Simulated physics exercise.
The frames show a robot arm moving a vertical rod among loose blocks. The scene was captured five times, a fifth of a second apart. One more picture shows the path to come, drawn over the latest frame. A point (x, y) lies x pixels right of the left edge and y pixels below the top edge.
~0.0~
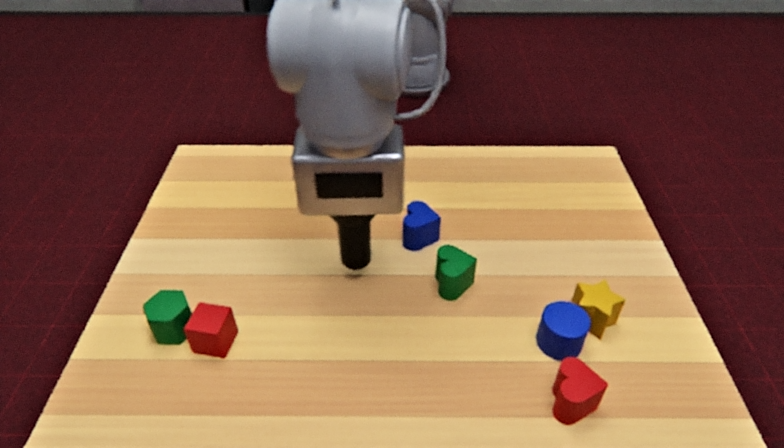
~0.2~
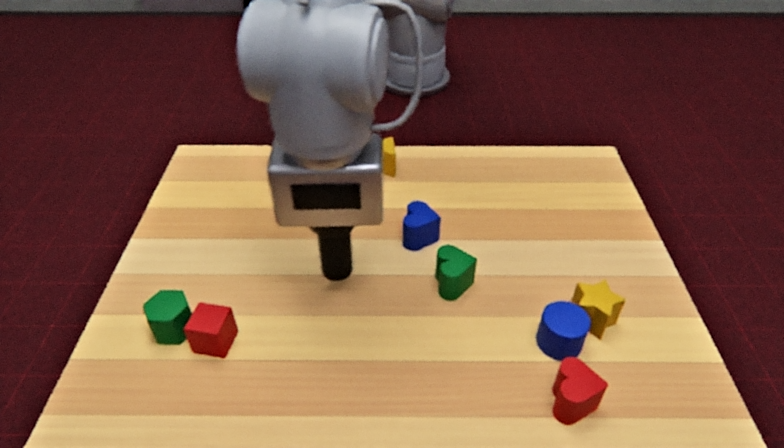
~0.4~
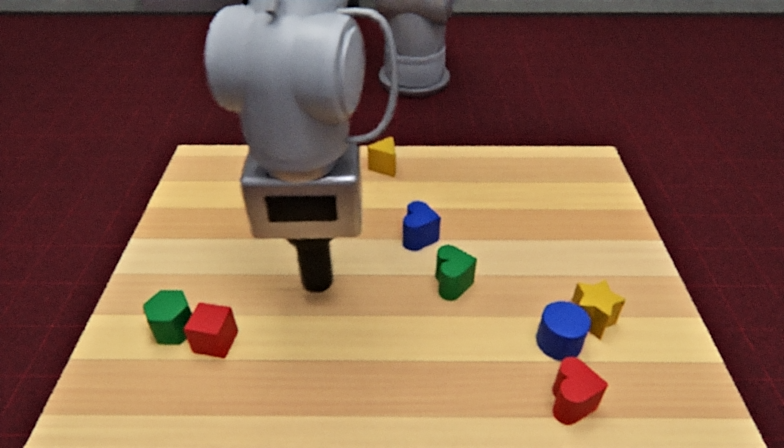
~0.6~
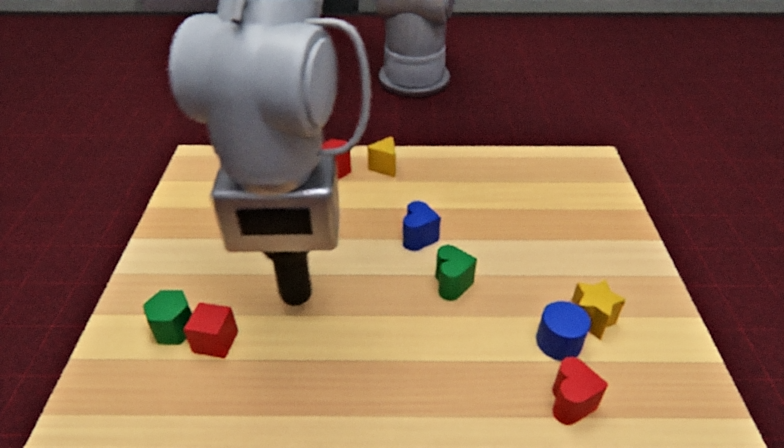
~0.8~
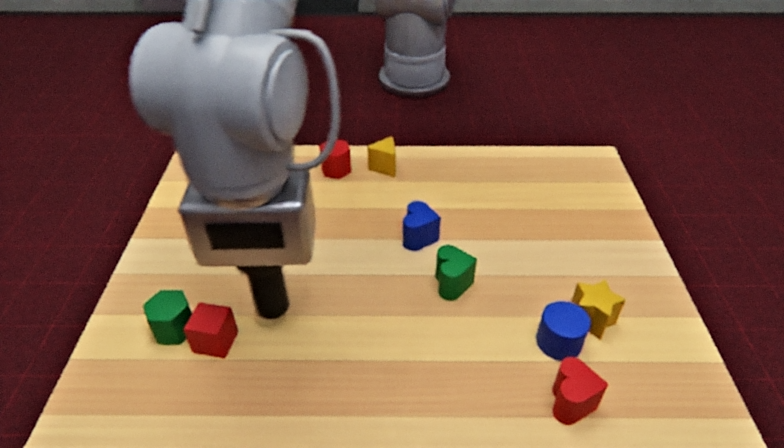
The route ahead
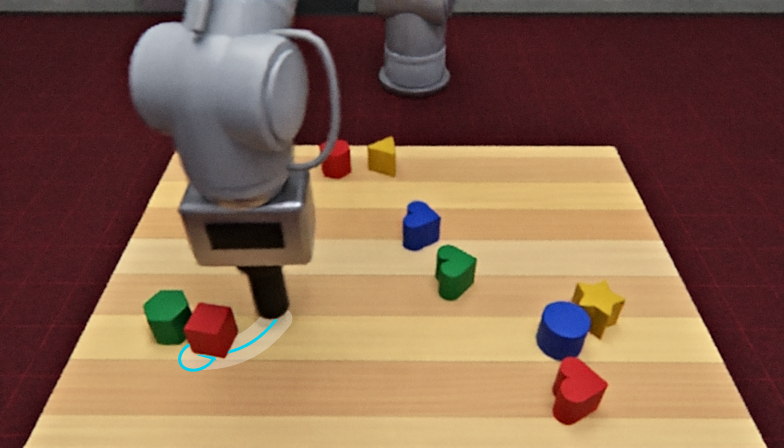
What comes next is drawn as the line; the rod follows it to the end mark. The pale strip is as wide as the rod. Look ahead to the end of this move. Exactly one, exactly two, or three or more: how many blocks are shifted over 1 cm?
2.
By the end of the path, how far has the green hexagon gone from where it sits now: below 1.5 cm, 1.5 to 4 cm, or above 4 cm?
Displacement: 1.5 to 4 cm.
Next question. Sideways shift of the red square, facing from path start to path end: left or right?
Right side.
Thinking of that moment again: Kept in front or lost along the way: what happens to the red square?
The red square is leading.
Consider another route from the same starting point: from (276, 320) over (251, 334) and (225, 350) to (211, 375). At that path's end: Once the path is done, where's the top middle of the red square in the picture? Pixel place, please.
The point I'd pick in the picture is (174, 325).
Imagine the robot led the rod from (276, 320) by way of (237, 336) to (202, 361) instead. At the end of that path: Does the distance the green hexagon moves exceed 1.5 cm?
The answer is no.
Drawn move, from (276, 320) by way of (256, 339) and (228, 352) to (198, 355).
On the path given first. Halfway along, rod at (239, 335); red square at (200, 319).
At the end, rod at (193, 343); green hexagon at (140, 297), turned 15° clockwise; red square at (156, 319), turned 35° clockwise.
